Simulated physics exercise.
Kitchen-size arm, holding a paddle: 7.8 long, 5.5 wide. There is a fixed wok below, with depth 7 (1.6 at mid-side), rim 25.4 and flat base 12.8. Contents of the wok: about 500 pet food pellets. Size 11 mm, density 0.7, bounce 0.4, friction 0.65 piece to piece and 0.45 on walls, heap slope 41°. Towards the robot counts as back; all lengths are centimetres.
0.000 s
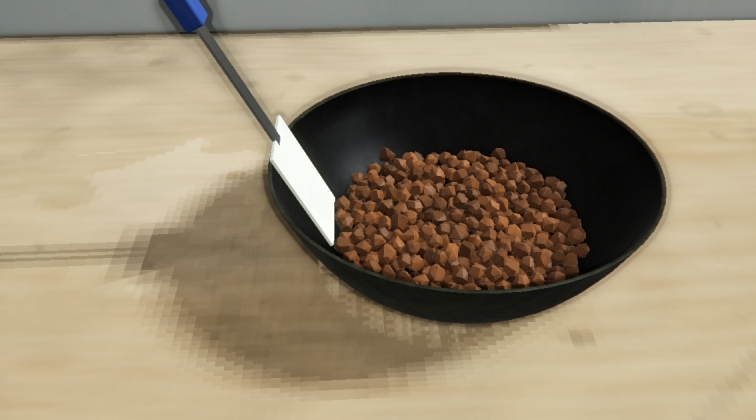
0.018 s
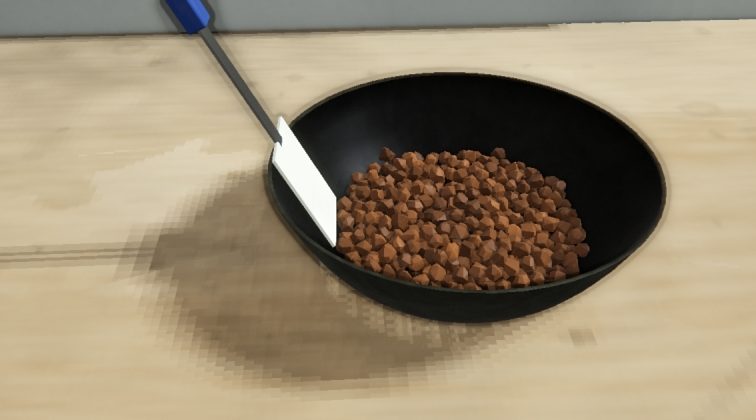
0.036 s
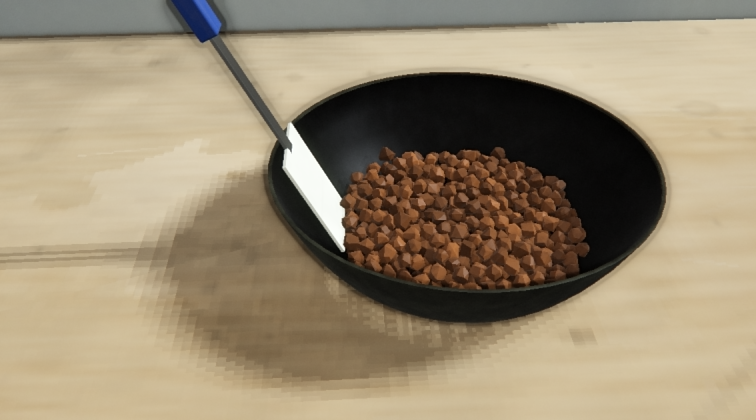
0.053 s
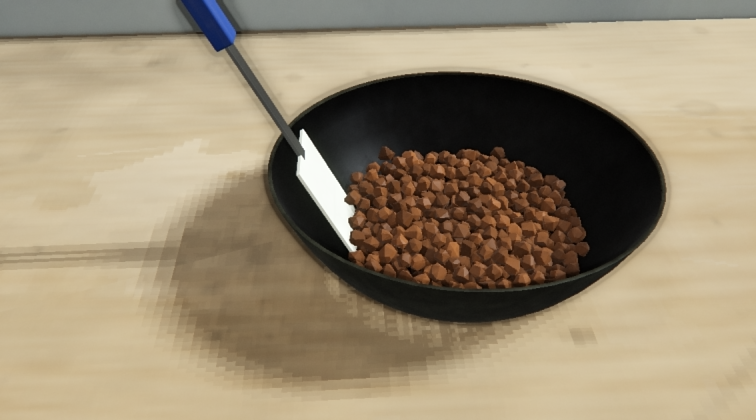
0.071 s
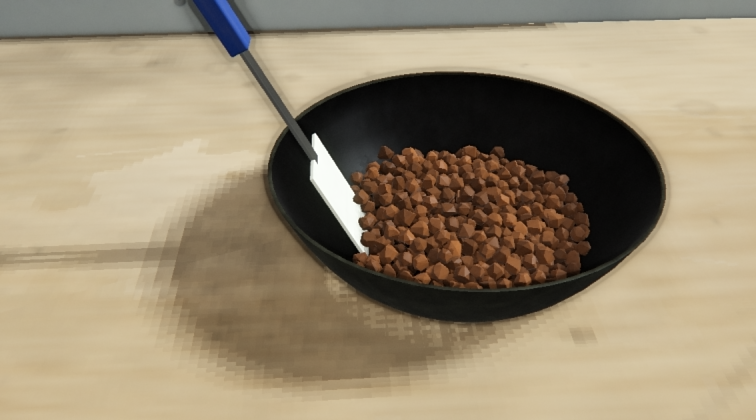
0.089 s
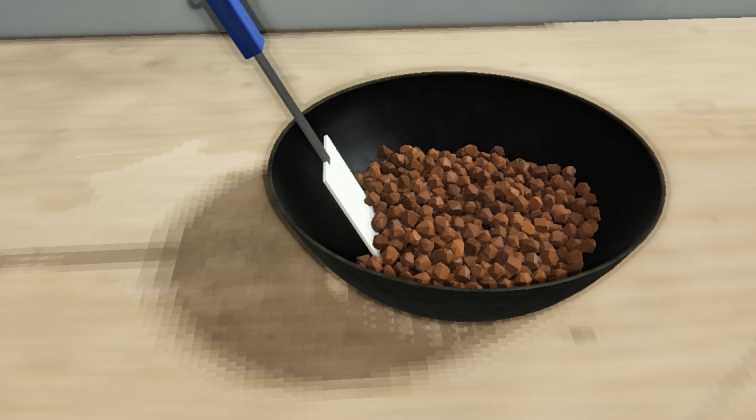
White paddle with a blue handle sliding right inside a black wok, pushing a heap of brown pellets slightly to the right.
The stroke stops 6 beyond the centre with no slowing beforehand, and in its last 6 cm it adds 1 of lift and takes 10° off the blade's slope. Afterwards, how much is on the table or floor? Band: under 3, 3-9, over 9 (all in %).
Under 3 %.
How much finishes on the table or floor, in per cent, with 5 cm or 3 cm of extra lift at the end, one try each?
First try about 0 %, second try about 0 %.
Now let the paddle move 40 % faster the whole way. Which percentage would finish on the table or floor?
In that case, close to 0 per cent.
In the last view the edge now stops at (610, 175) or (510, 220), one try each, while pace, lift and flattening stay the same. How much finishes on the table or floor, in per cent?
Respectively some 25 and 0 percent end on the table or floor.
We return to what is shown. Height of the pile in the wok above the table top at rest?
About 7.0 centimetres.
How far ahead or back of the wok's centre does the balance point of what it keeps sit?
Forward offset: Roughly 4.0 cm.
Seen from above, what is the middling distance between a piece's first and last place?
Level distance of roughly 3 cm.
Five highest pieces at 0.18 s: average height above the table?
Roughly 5 cm above the table.
After 0.18 s, sloping 64°, highest piece 5 above the table; 502 in the wok.
After 0.28 s, sloping 59°, highest piece 6 above the table; 502 in the wok.
After 0.52 s, sloping 54°, highest piece 7 above the table; 502 in the wok.
After 1.57 s, sloping 54°, highest piece 7 above the table; 502 in the wok.
At rest, 502 in the wok. That is 0 % on the table or floor.
